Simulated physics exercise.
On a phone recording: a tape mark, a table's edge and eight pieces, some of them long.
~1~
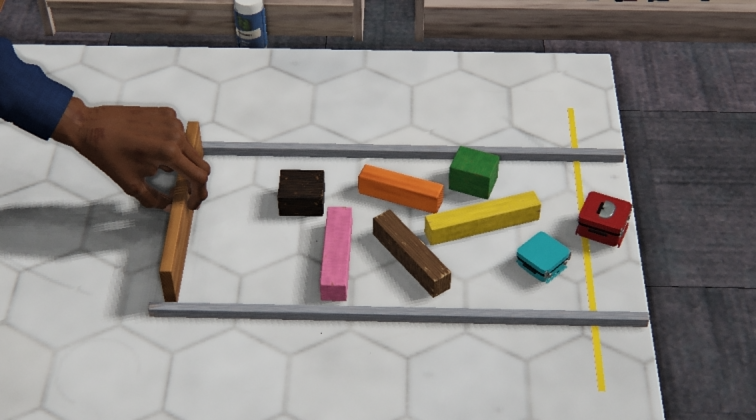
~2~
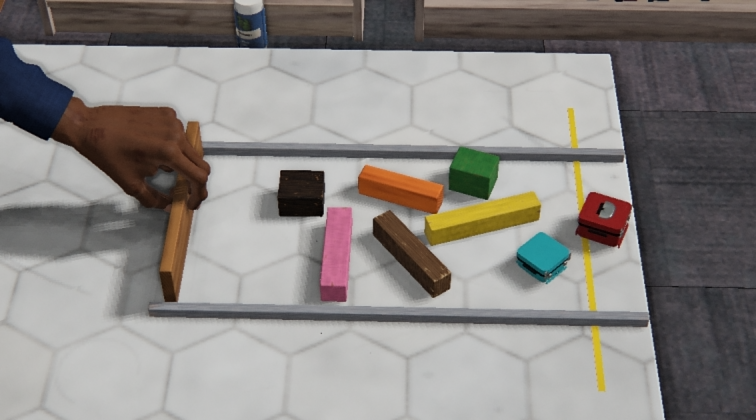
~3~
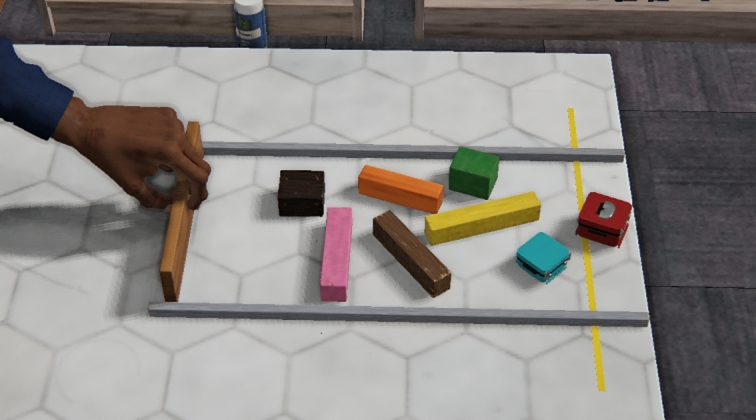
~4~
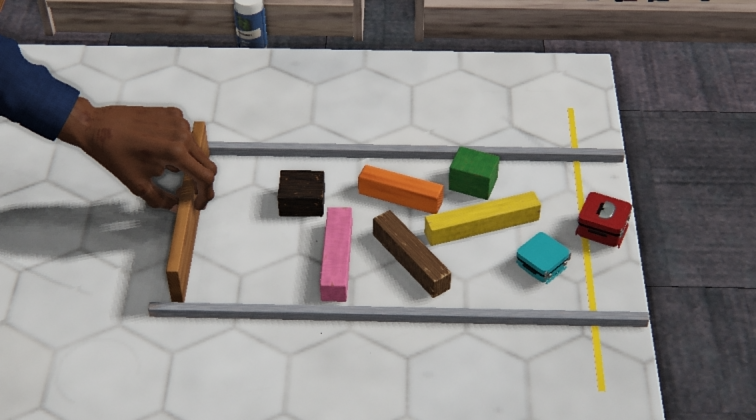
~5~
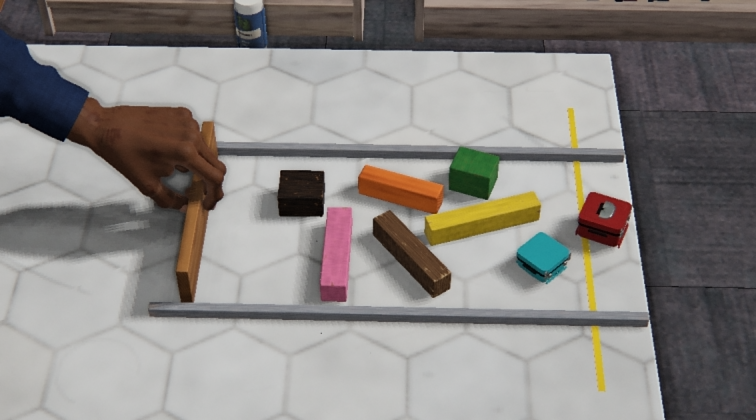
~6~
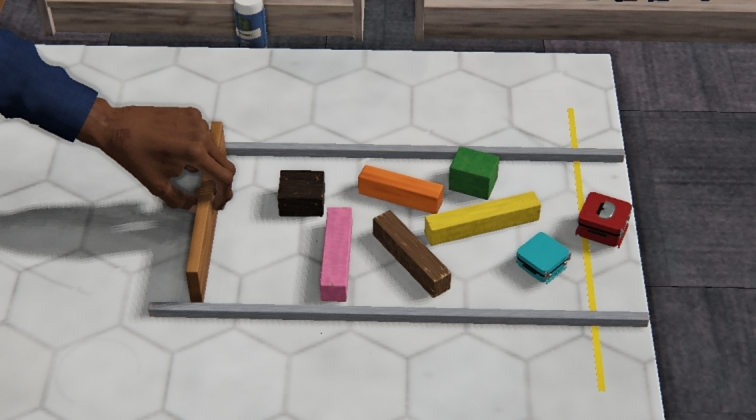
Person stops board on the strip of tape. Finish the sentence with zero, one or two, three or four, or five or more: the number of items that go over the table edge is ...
The number of items that go over the table edge is three or four.
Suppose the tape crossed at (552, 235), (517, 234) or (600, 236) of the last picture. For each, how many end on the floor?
In that order 3, 1 and 4.
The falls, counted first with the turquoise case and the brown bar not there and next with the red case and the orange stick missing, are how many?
Falls come to 3 the first time and 2 the other time.
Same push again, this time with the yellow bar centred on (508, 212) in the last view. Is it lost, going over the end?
It drops down.
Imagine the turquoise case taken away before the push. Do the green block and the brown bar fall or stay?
As for the green block, it is left in place; as for the brown bar, it is left in place.
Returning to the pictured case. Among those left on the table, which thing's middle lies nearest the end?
It's the brown bar that is foremost.
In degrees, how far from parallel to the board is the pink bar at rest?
The angle comes out near 0 degrees.
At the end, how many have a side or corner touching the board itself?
That comes to 3.
Soon after, none off yet; red case at rest near (604, 221); turquoise case at rest near (542, 259); yellow bar at rest near (483, 219).
By the end, the number that fall off is three or four; fallen, orange stick, yellow bar, turquoise case and red case.
